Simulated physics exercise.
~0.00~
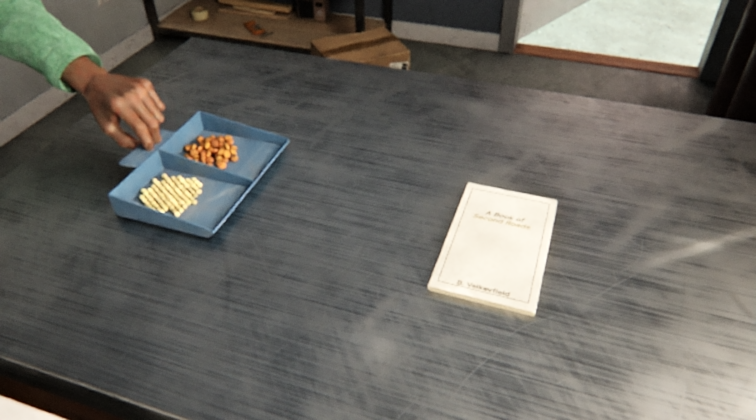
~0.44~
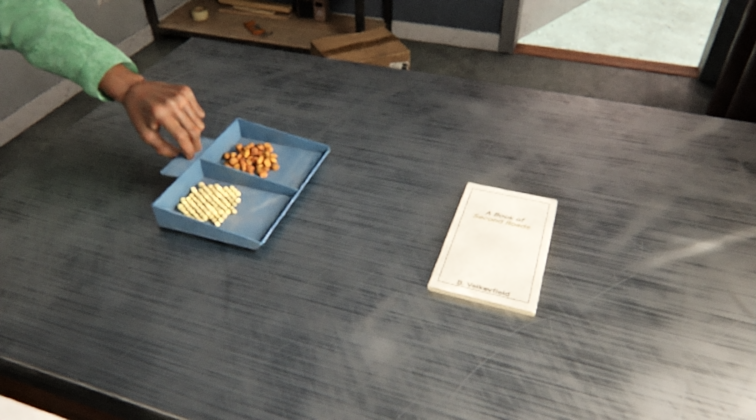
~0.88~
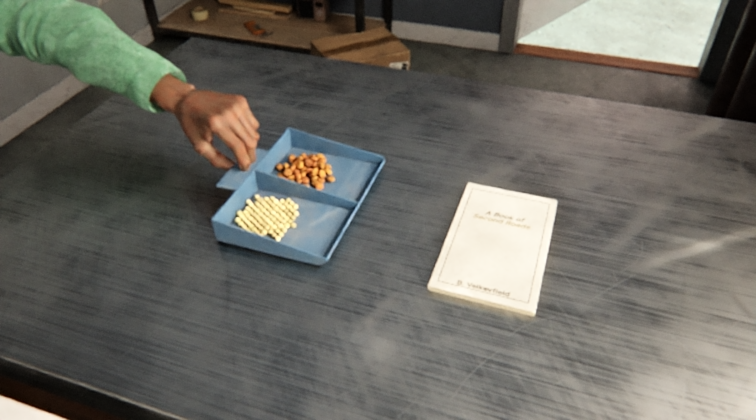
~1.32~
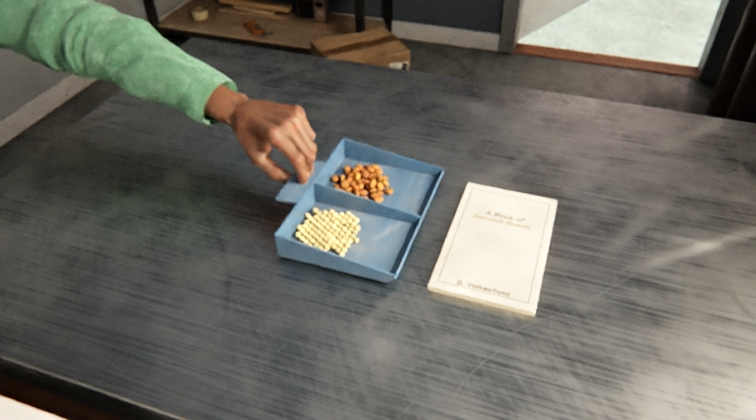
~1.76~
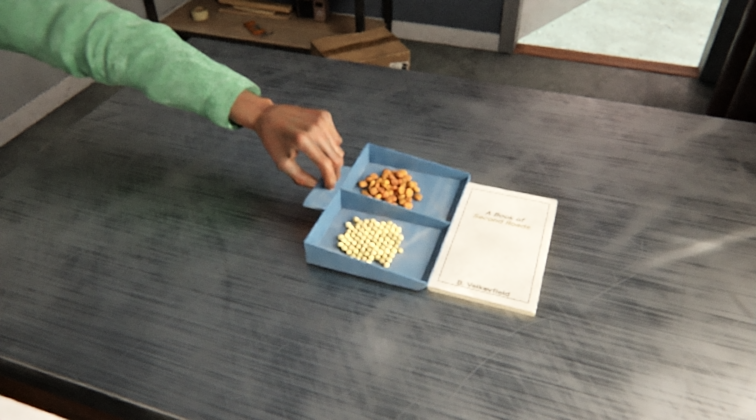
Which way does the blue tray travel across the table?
The blue tray slides to the right, towards the thin cream book.
